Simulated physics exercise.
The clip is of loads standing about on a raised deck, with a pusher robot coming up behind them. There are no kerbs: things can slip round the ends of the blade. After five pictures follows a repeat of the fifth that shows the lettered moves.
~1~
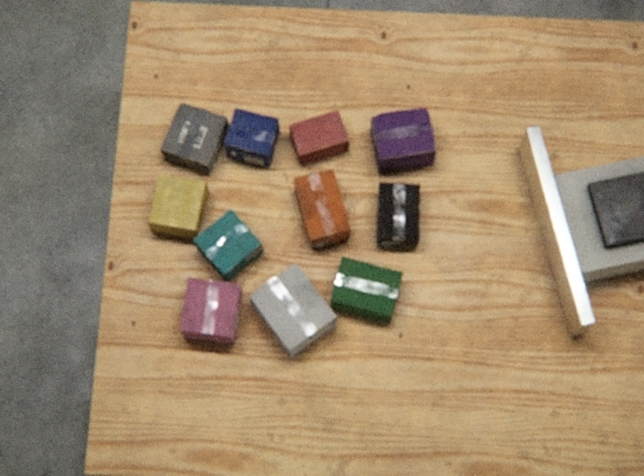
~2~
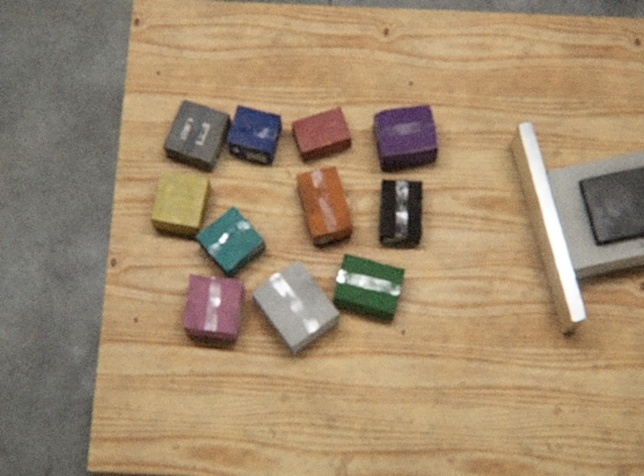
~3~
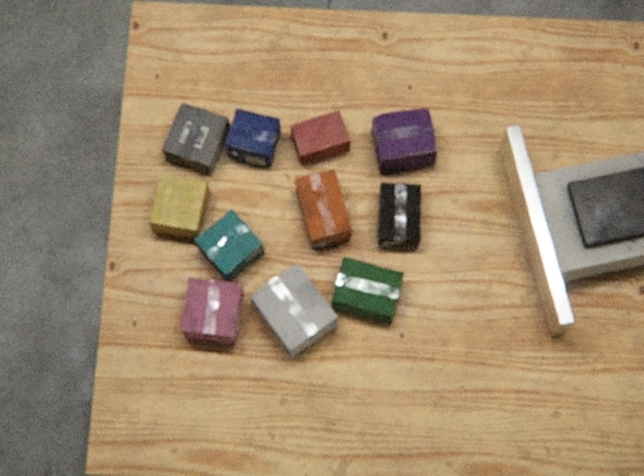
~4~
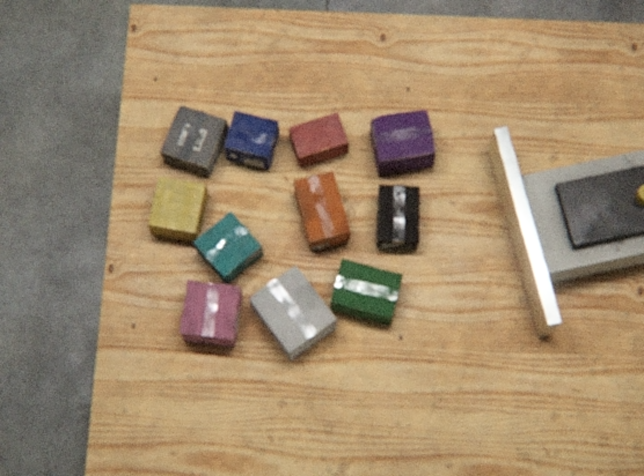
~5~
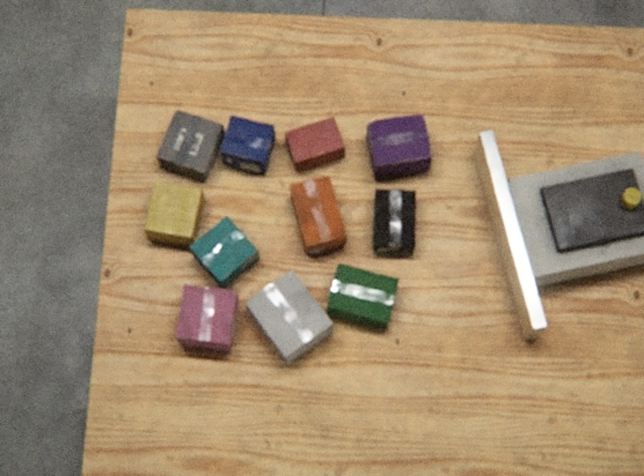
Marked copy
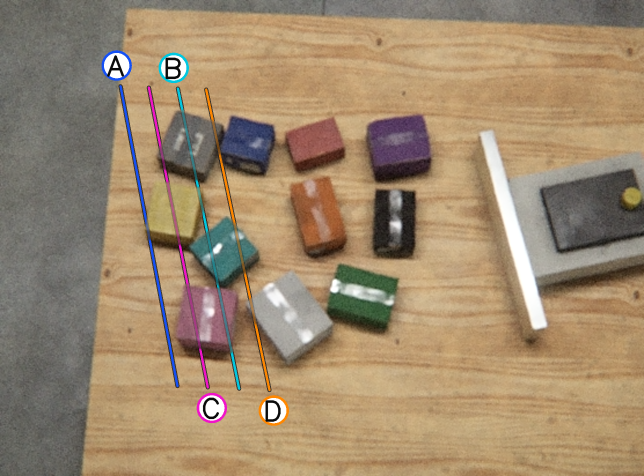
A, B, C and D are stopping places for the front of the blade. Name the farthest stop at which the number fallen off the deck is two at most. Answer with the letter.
It can go as far as D.
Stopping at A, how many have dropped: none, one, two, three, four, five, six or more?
By then, six or more.
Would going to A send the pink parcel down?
By then, yes.
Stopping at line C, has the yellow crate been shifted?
By then, yes.
On the copy, A at (148, 231); B at (207, 233); C at (177, 232); D at (236, 235).
On D. First, robot (490, 207); blue parcel (244, 145); red crate (296, 141).
Then, robot (391, 203); grey parcel (107, 154); blue parcel (155, 141).
Finally, robot (316, 200); blue parcel over the edge; grey parcel over the edge; two fallen.
By contrast, A drops nine; B drops five; C drops five.
